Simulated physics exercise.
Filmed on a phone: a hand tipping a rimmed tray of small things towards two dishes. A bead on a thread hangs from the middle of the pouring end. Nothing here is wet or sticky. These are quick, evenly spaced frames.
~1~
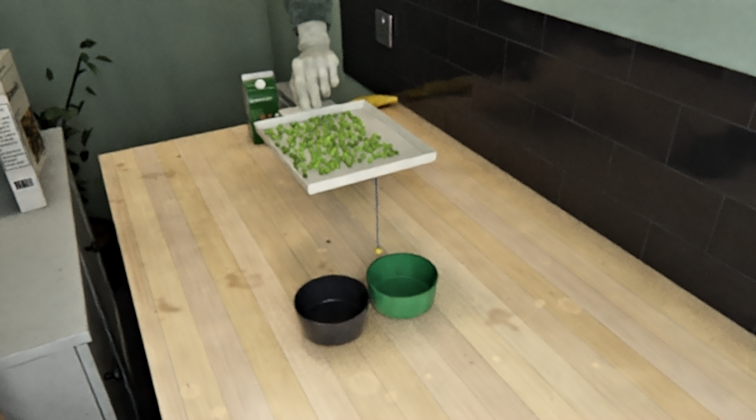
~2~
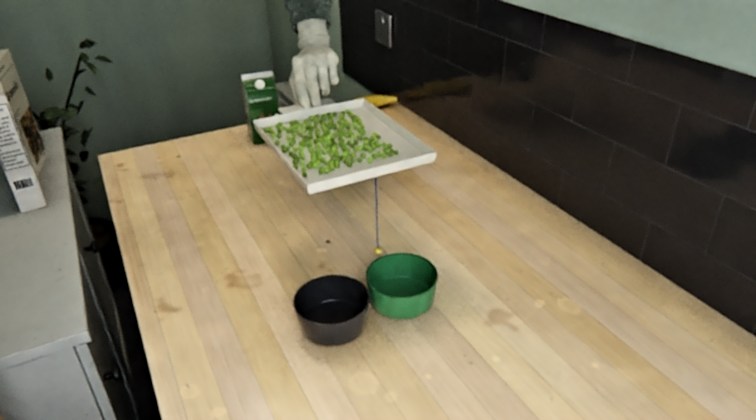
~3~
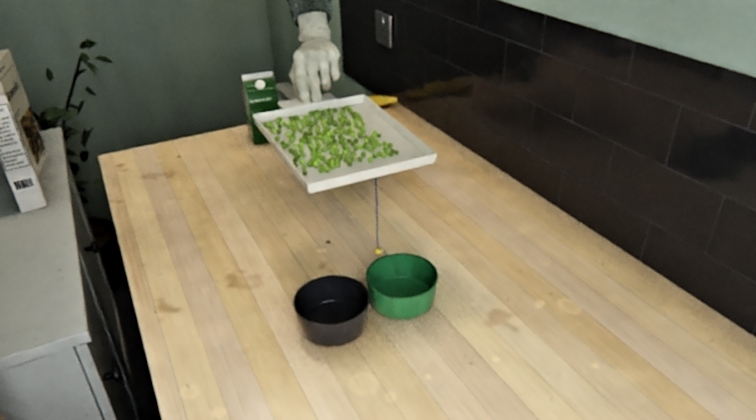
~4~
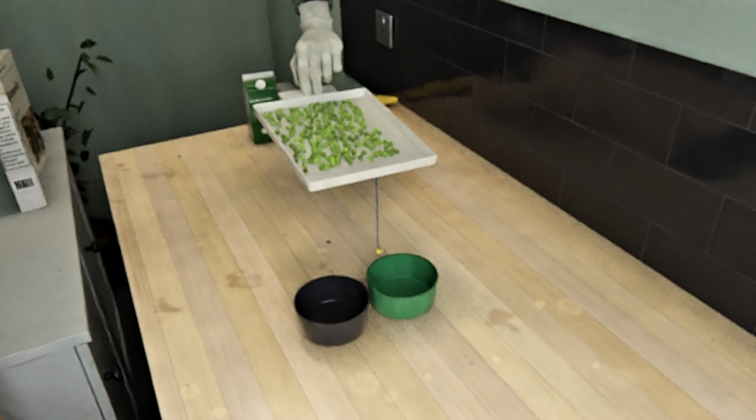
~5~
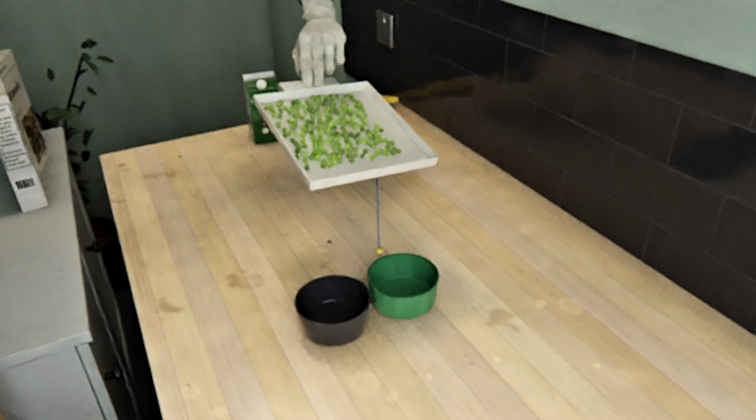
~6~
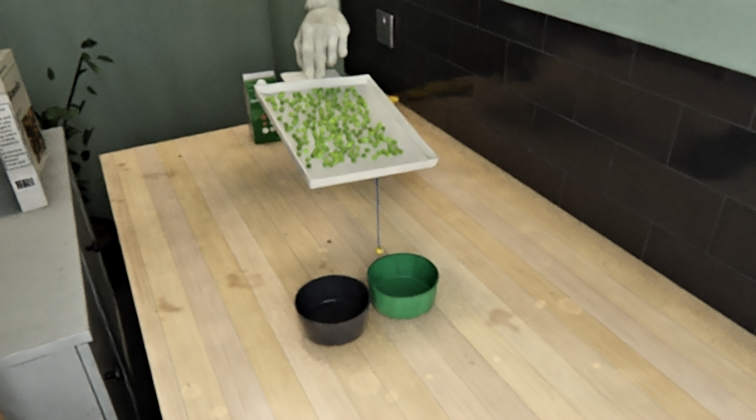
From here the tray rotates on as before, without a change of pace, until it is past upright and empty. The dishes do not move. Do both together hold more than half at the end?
The two hold under half of the load.
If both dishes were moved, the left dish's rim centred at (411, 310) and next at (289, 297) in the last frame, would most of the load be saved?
One: Less than half. Two: Not half.
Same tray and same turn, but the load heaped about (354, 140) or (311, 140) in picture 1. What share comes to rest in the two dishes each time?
In turn 30 and 40 in a hundred.
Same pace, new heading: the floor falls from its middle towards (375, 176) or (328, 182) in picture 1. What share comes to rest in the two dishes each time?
The first gives 80 %, the second 50 %.
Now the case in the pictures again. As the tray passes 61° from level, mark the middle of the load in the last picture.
Around (399, 154).
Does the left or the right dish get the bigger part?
The winner is the right dish.
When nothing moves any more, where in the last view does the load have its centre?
Around (433, 285).
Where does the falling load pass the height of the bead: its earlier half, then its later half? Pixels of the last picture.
Early half (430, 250), late half (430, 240).
Soon after the last picture, tray tipped steeply; nearly all on the tray; a stray few in the right dish; a small part outside both; a stray few in the air.
A little later, tray tipped past a quarter turn; about half on the tray; a small part in the right dish; a small part outside both; about a third in the air.
Later still, tray tipped past a quarter turn; about a third in the right dish; about two thirds outside both.
At rest, tray tipped past a quarter turn; none in the left dish; about a third in the right dish; about two thirds outside both.
